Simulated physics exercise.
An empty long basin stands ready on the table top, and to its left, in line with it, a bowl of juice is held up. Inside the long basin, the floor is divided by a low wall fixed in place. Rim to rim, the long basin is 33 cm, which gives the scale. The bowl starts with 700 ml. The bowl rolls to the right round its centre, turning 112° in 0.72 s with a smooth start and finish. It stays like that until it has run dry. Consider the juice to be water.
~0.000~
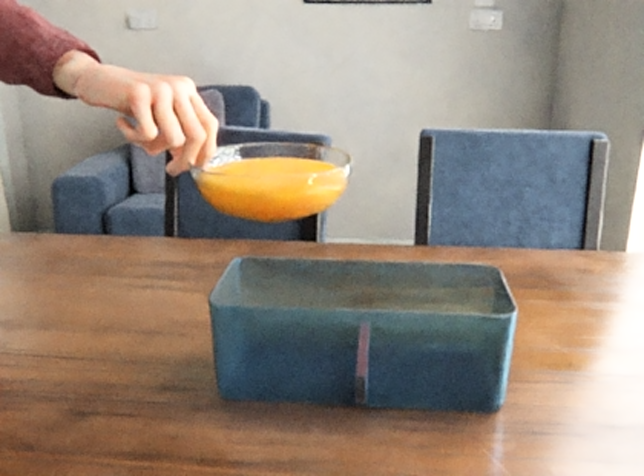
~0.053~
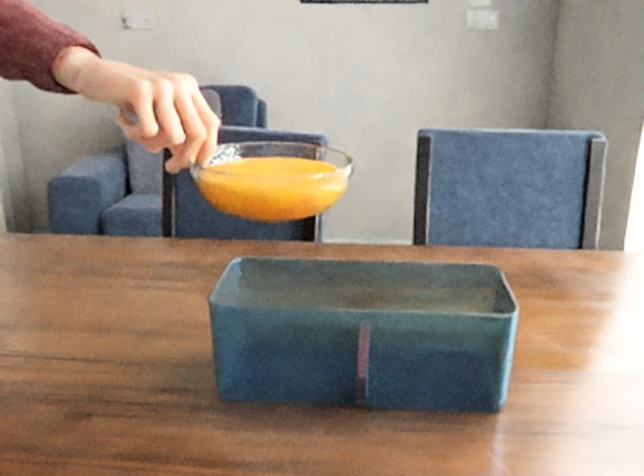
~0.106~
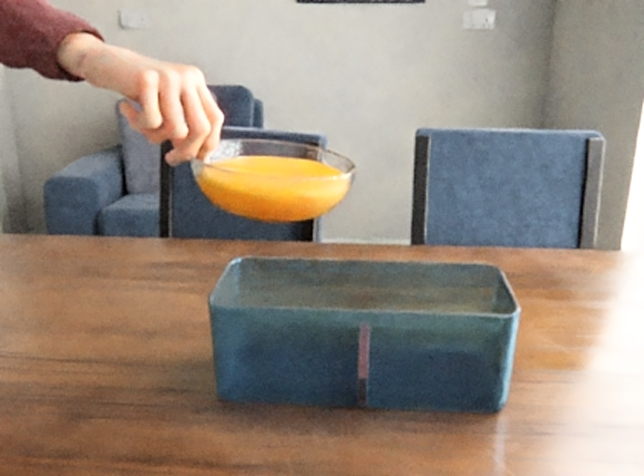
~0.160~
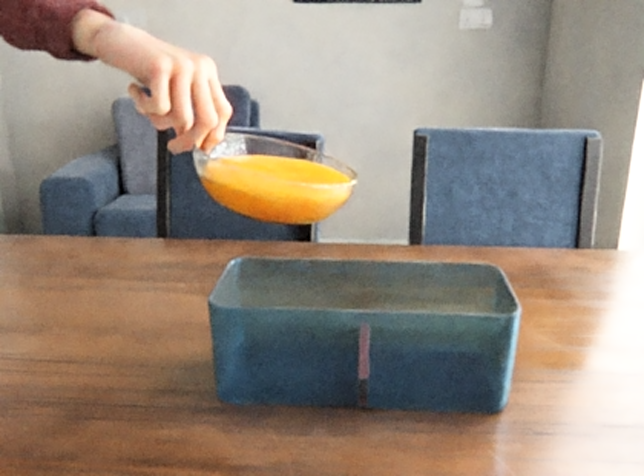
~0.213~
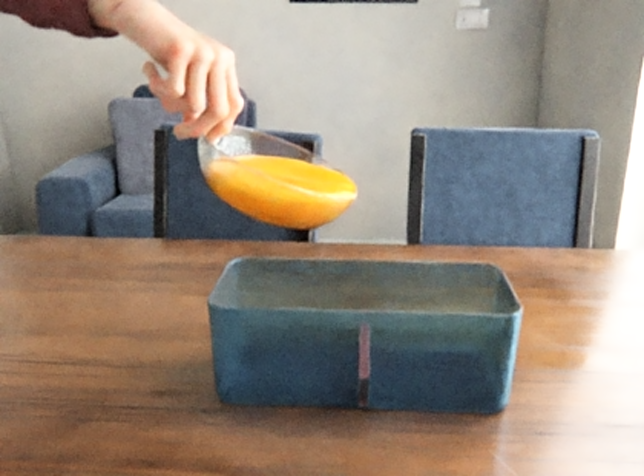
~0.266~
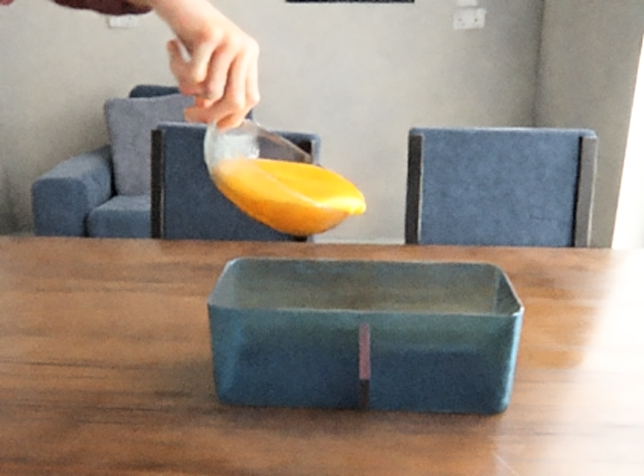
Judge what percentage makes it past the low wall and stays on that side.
Some 61 per cent makes it over and stays.
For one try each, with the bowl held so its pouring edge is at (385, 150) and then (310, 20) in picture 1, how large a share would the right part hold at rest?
First 65, then 55 per cent.
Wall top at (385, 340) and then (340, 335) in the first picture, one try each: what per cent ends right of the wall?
40 then 80 %.
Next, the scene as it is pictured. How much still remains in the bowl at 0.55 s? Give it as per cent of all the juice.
Remaining: Near 3 % of the total.
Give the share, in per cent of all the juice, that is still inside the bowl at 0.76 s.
Around 0 percent of it.
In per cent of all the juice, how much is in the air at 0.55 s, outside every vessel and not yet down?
It comes to about 10 percent.
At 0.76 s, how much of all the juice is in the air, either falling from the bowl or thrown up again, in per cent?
Estimate: About 10 in a hundred.
By 0.55 s the tilt is 98° and 3 per cent is still to pour, 20 is left of the wall and 68 right of it.
By 0.76 s the tilt is 112° and 0 per cent is still to pour, 29 is left of the wall and 60 right of it.
By 0.98 s the tilt is 112° and 0 per cent is still to pour, 35 is left of the wall and 63 right of it.
By 1.22 s the tilt is 112° and 0 per cent is still to pour, 38 is left of the wall and 61 right of it.
At rest 38 per cent lies left of the wall, 61 right of it and 2 outside.
